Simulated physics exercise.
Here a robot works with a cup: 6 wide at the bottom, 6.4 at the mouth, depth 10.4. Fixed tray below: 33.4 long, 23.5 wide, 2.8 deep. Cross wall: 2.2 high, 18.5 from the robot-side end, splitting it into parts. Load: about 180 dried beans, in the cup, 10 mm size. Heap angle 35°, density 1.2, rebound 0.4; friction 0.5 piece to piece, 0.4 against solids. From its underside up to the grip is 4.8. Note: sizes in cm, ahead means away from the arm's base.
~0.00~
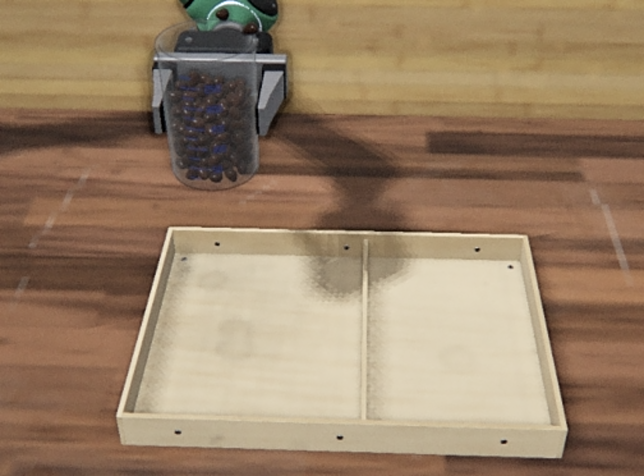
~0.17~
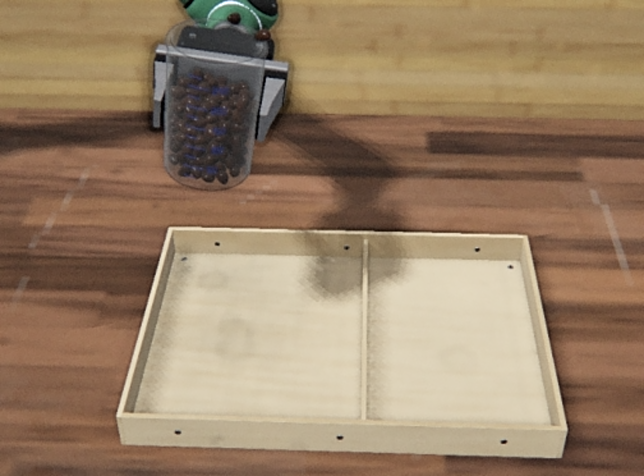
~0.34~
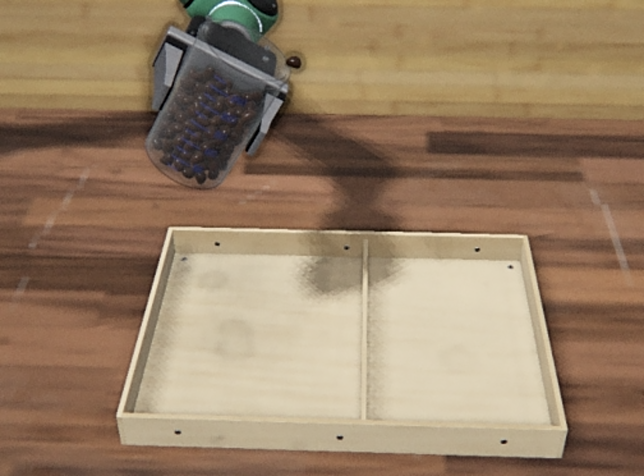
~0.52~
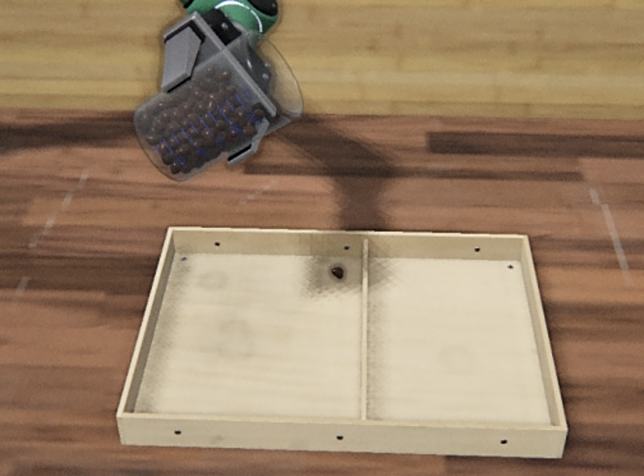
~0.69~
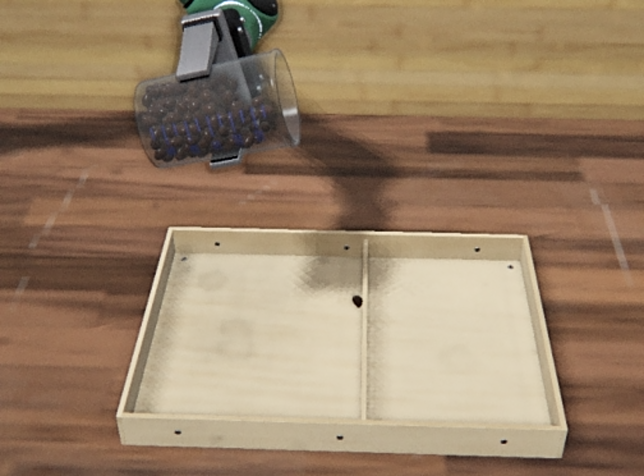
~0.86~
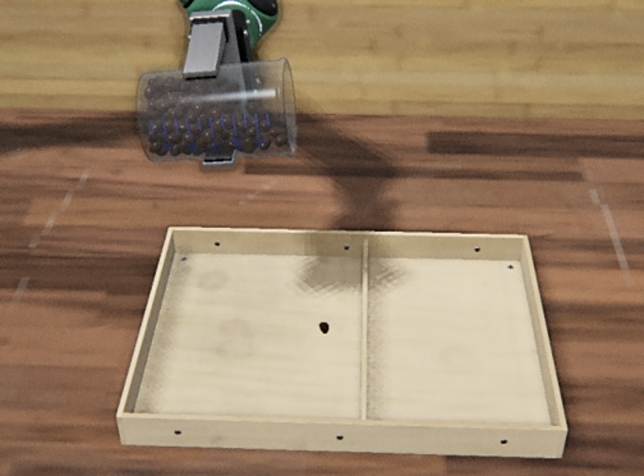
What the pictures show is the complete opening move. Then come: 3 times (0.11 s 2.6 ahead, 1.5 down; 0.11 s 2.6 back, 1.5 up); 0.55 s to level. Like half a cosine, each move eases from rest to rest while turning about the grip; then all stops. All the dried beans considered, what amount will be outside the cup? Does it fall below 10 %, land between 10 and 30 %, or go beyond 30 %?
It lands between 10 and 30 %.
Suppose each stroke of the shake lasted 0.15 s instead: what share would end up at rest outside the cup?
About 5 per cent in that case.
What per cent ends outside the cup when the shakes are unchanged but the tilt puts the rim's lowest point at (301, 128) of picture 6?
About 0 percent.
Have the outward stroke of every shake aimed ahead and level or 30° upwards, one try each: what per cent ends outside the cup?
First try some 45 %, second try some 60 %.
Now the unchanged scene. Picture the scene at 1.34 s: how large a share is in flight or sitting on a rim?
6 %.
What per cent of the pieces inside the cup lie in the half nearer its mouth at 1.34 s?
35 %.
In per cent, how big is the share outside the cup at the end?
Roughly 20 %.
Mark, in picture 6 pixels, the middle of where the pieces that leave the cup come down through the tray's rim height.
Around (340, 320).
By 1.34 s, tilted 84° forward, highest piece 23 above the table; 163 in the cup, 8 in the robot-side part, 2 in the far-side part, 12 in flight or on a rim.
By 1.83 s, tilted 34° forward, highest piece 26 above the table; 151 in the cup, 22 in the robot-side part, 12 in the far-side part.
By 2.27 s, level, highest piece 26 above the table; 151 in the cup, 22 in the robot-side part, 12 in the far-side part.
By 3.32 s, level, highest piece 26 above the table; 151 in the cup, 22 in the robot-side part, 12 in the far-side part.
Final count, 151 in the cup, 22 in the robot-side part, 12 in the far-side part. That is 18 % outside the cup.
